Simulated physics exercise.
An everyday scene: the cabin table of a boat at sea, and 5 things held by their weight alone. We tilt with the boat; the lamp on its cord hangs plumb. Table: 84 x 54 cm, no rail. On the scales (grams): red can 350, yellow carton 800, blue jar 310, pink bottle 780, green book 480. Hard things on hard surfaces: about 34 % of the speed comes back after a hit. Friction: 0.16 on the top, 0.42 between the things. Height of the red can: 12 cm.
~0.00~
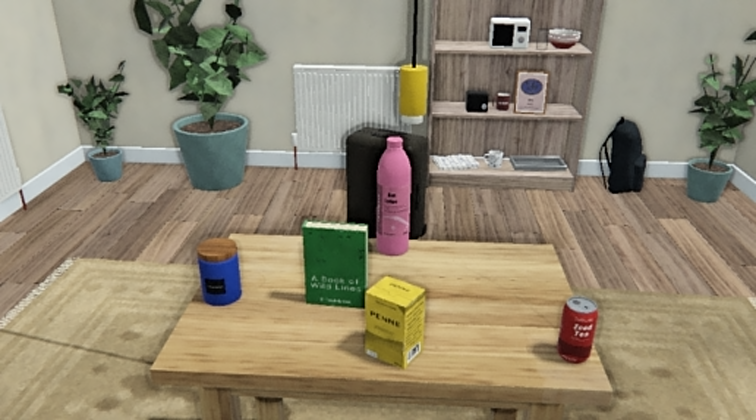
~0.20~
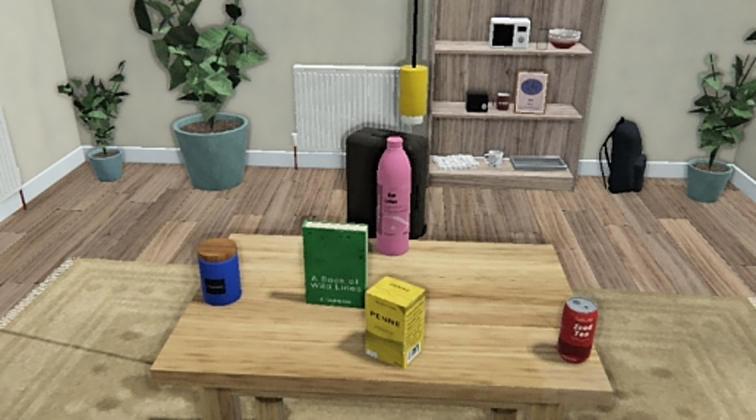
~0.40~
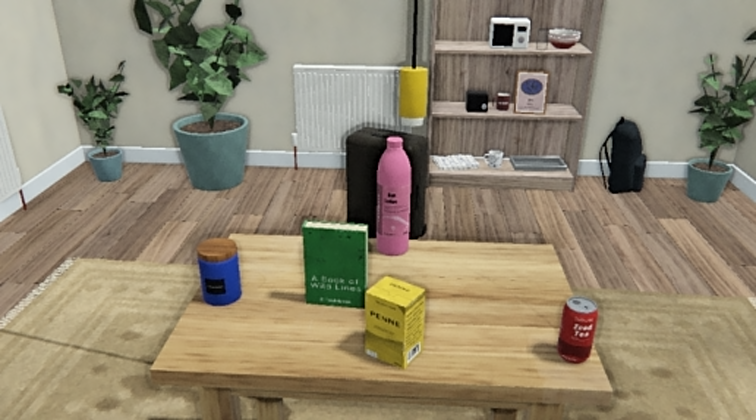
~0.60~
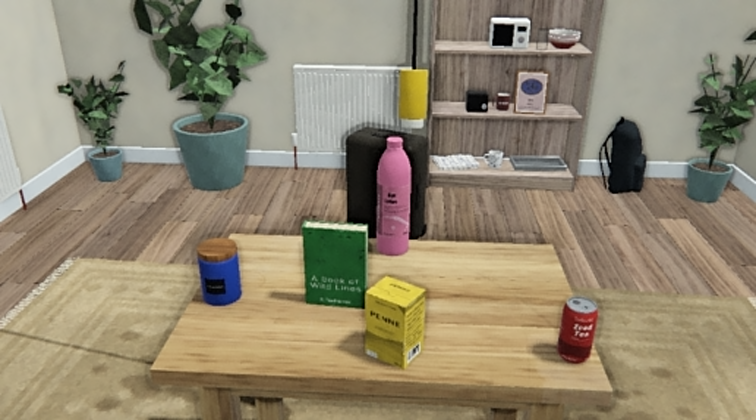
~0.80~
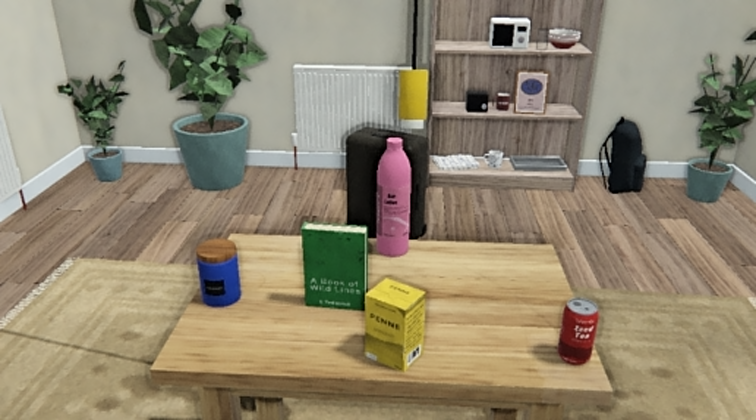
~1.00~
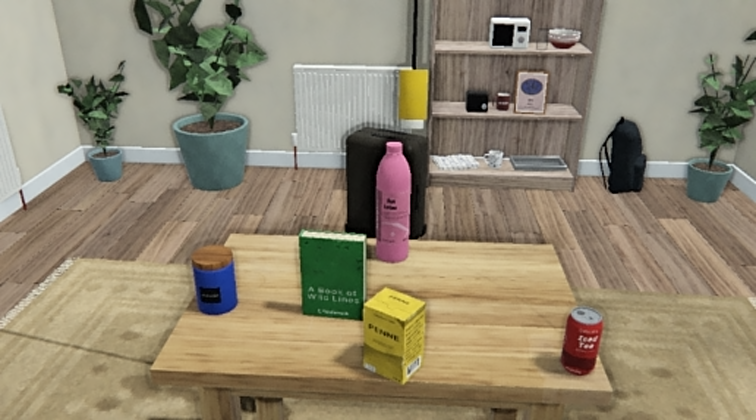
A pale wooden table stands on a beige rug in a plank-floored room with potted plants, a radiator and shelves, seen from the front and slightly above. On it are a blue jar at left, a green book, a yellow carton, a pink bottle behind and a red can at right, with a yellow lamp hanging beyond. Everything appears still until the tabletop items shift slightly towards the viewer.
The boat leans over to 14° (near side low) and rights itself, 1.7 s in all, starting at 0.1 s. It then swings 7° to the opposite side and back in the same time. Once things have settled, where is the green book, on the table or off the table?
The green book falls off the table.
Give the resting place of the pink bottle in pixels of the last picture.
Near (390, 241).
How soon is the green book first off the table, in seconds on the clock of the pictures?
At about 1.6 s.
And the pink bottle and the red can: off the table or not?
The pink bottle ends on the table; the red can ends off the table.
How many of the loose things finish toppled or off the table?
That comes to 3.
By 1.50 s, boat heeled 4°, near side down; red can and yellow carton now off the table; green book 23 cm from its spot near (322, 329); pink bottle 20 cm from its spot.
By 1.90 s, boat level; green book now off the table; blue jar 24 cm from its spot; pink bottle 24 cm from its spot.
When it is over (4.0 s), off the table, red can, yellow carton and green book; not toppled but over 5 cm from the start, blue jar and pink bottle.
